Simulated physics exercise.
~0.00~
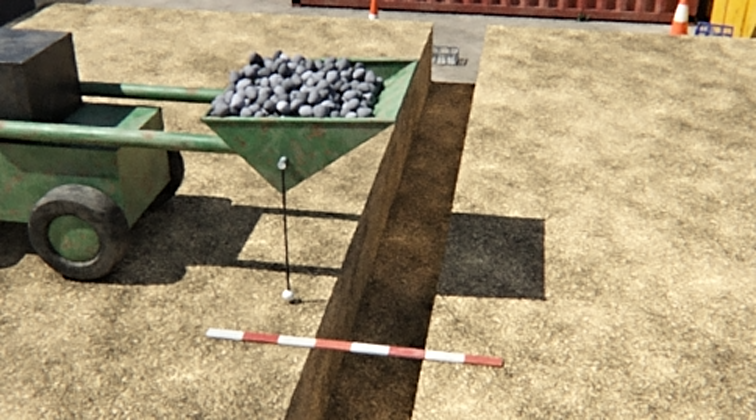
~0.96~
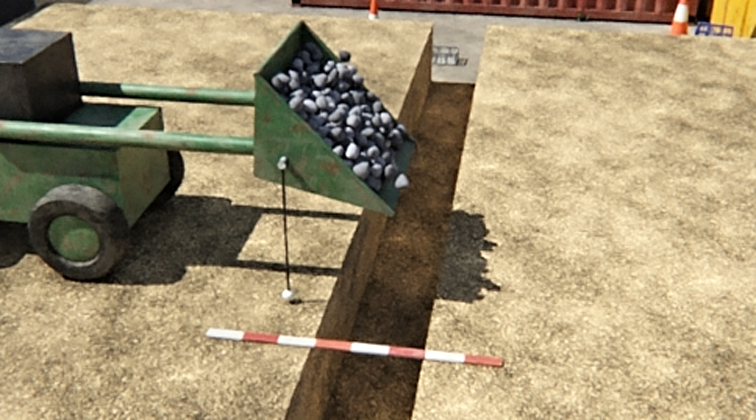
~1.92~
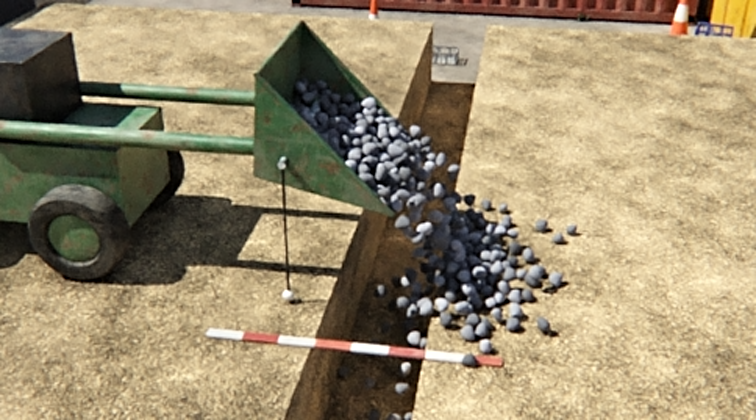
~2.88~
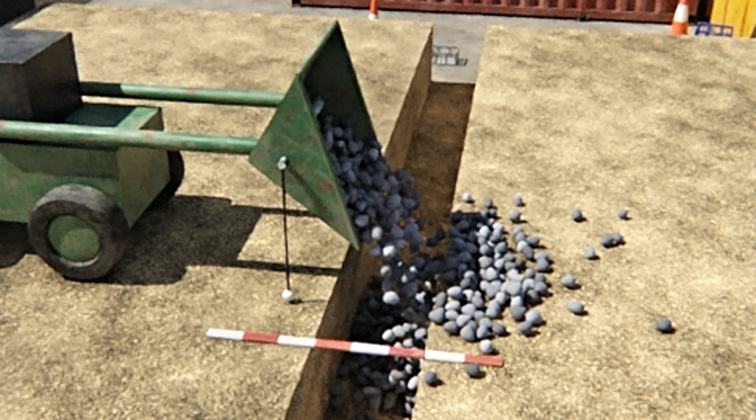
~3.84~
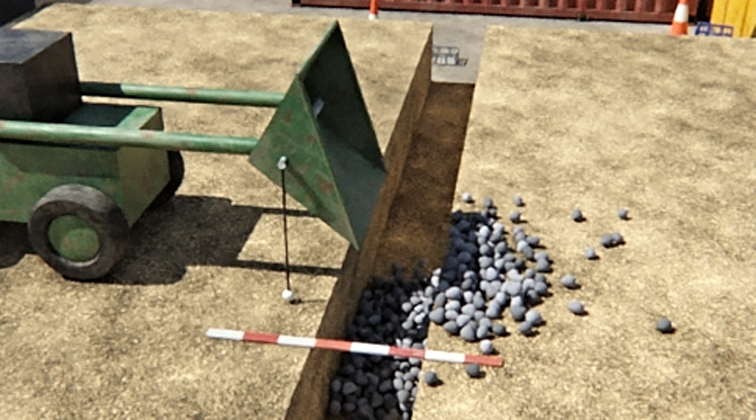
A heap of rounded grey stones sits in the green steel bucket of a compact loader, beside a trench cut through sandy ground. The bucket tips forward to the right, and the stones slide toward its lower lip. They pour over the edge, many landing on the far side of the trench while others drop into it. The bucket tilts more steeply, and the remaining stones stream down into the trench. At the end the bucket hangs empty and still, with most stones in the trench and a smaller pile scattered beyond its far edge.
